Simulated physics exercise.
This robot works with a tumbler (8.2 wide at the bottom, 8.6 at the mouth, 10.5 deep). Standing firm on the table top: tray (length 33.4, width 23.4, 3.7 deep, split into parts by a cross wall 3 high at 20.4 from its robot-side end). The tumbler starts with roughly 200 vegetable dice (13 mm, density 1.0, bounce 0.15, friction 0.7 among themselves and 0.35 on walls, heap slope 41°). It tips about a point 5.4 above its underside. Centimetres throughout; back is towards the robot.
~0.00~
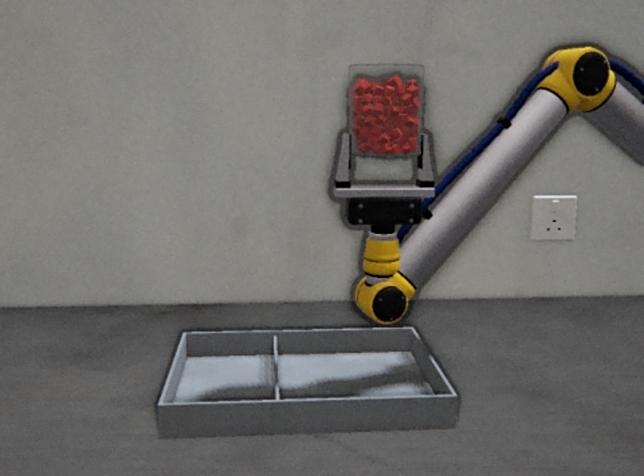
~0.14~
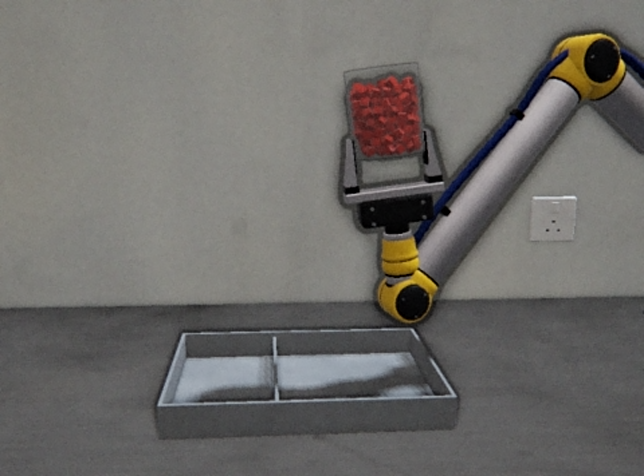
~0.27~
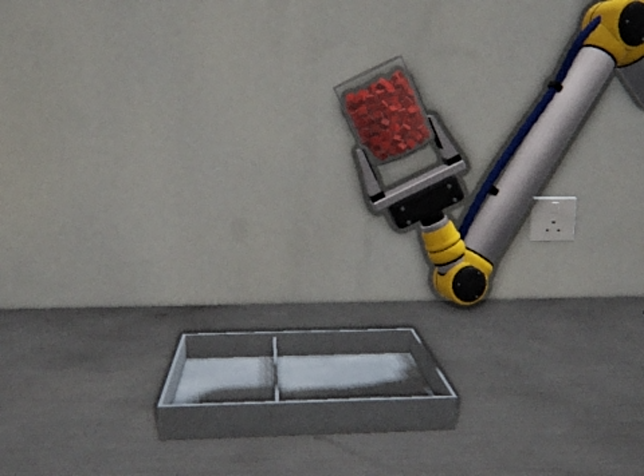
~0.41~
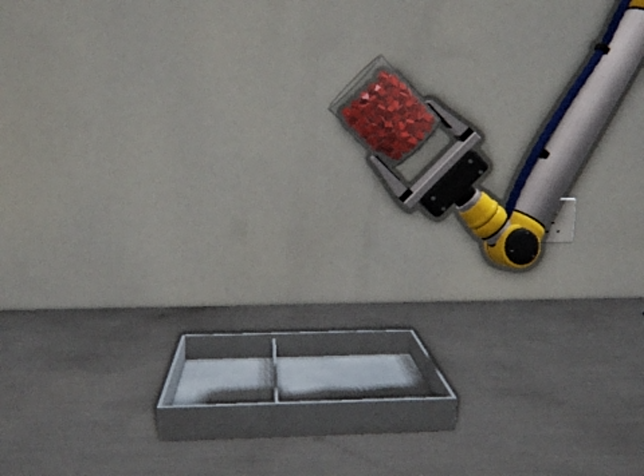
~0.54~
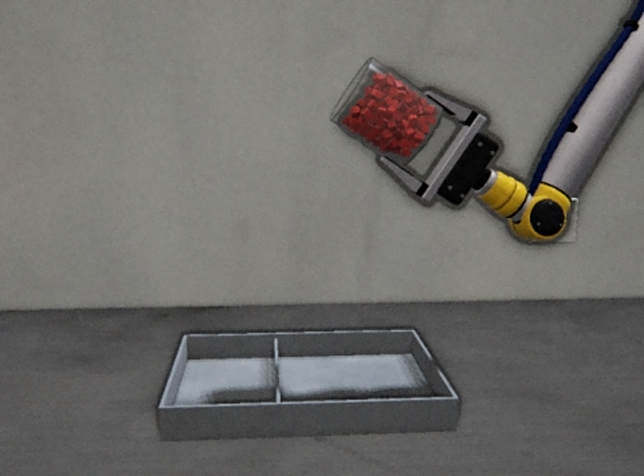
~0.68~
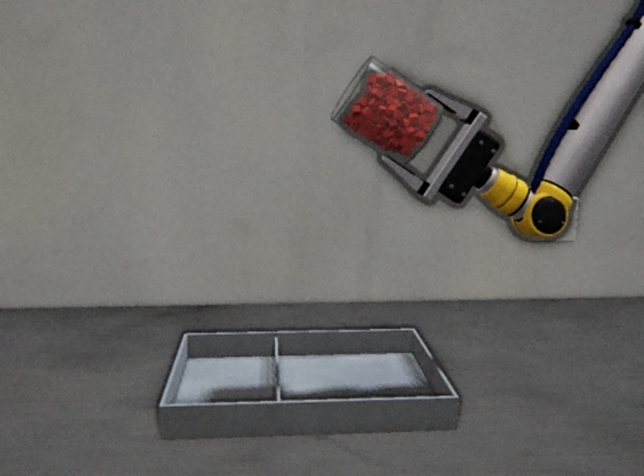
A robot arm tilts a clear tumbler of red dice leftward above a divided tray.
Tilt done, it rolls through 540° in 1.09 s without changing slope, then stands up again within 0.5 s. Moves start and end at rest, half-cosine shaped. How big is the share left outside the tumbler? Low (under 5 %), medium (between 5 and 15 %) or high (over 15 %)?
Share outside the tumbler: Low (under 5 %).
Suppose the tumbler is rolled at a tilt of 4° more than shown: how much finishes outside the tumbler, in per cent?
About 0 per cent.
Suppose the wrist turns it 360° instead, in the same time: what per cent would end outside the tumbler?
It would be near 0 per cent.
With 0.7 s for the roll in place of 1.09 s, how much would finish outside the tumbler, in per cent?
It would be near 0 per cent.
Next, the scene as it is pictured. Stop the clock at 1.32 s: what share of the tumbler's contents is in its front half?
Some 50 per cent.
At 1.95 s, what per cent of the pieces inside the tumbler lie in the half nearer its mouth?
Roughly 45 per cent.
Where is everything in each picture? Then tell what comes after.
In the first picture, tumbler middle at (386, 112), upright; upper third of the load around (386, 95), from x 355 to 415, top at y 80; 204 in the tumbler.
In the second picture, tumbler middle at (385, 113), tipped 7°; upper third of the load around (385, 96), from x 355 to 415, top at y 80.
In the third picture, tumbler middle at (385, 113), tipped 26°; upper third of the load around (385, 98), from x 350 to 425, top at y 75.
In the fourth picture, tumbler middle at (385, 114), tipped 45°; upper third of the load around (384, 99), from x 345 to 430, top at y 75.
In the fifth picture, tumbler middle at (387, 114), tipped 56°; upper third of the load around (387, 99), from x 350 to 435, top at y 80.
In the sixth picture, tumbler middle at (388, 113), tipped 57°; upper third of the load around (388, 98), from x 350 to 435, top at y 80; 204 in the tumbler.
After 1.32 s, tipped 57°, highest piece 41 above the table; 204 in the tumbler.
After 1.95 s, tipped 40°, highest piece 40 above the table; 204 in the tumbler.
After 2.47 s, upright, highest piece 41 above the table; 204 in the tumbler.
After 3.17 s, upright, highest piece 41 above the table; 204 in the tumbler.
At rest, 204 in the tumbler. That is 0 % outside the tumbler.
